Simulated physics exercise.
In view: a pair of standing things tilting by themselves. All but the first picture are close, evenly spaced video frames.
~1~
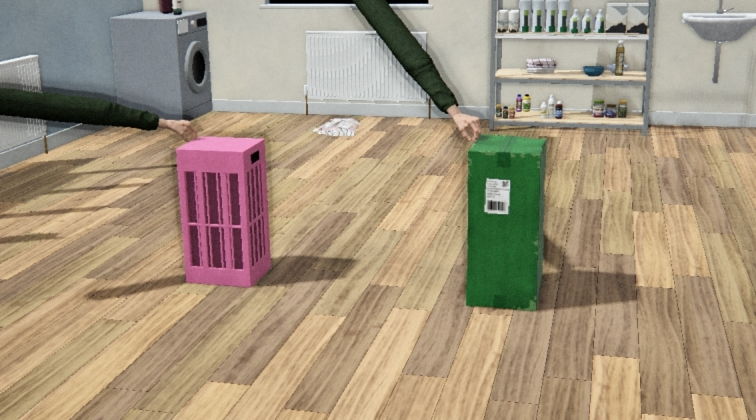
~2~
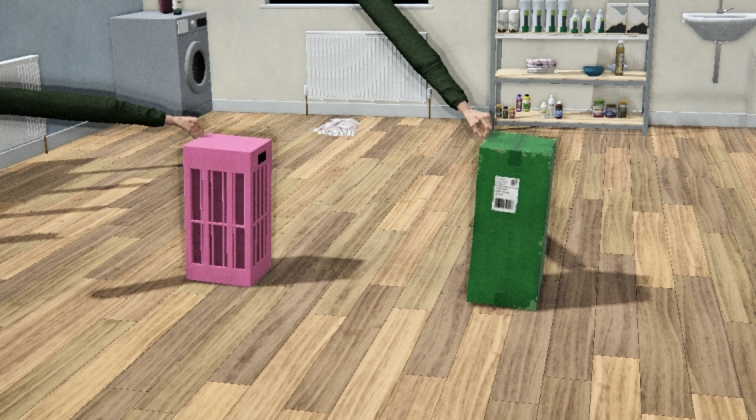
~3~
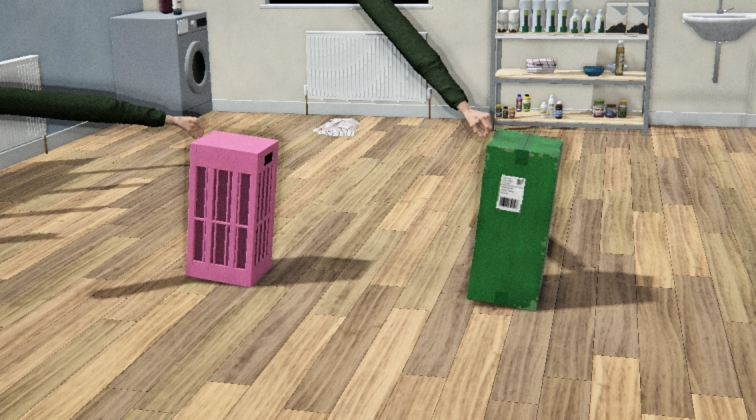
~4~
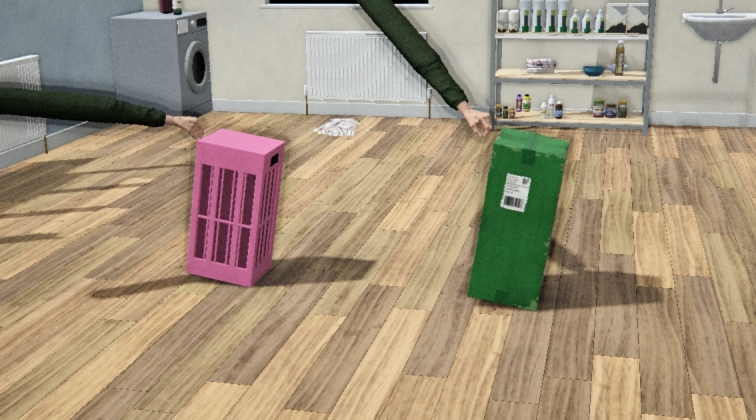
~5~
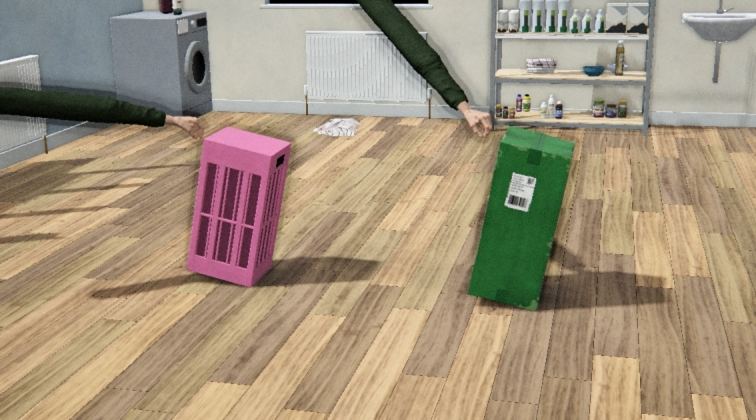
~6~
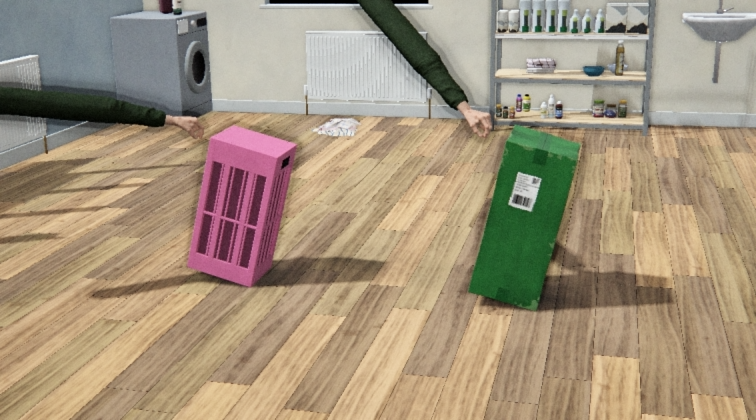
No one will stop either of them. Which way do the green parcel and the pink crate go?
The green parcel goes down on its side; the pink crate goes down on its side.
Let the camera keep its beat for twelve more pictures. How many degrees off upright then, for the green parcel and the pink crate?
Then 35° and 40°.
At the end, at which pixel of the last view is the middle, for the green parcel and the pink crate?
About (623, 270), and the other about (327, 250).
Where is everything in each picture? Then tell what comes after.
In the first frame, green parcel (507, 221) upright; pink crate (225, 211) upright.
In the second frame, green parcel (512, 219) 4° off upright; pink crate (229, 209) 3° off upright.
In the third frame, green parcel (516, 218) 6° off upright; pink crate (232, 208) 6° off upright.
In the fourth frame, green parcel (519, 217) 8° off upright; pink crate (236, 207) 9° off upright.
In the fifth frame, green parcel (522, 217) 11° off upright; pink crate (239, 206) 12° off upright.
In the sixth frame, green parcel (525, 216) 13° off upright; pink crate (242, 206) 14° off upright.
Then, 0.28 s past the last view, green parcel 36° off upright near (561, 219); pink crate 47° off upright near (283, 211).
Finally, the green parcel topples, near (623, 270); the pink crate topples, near (327, 250).
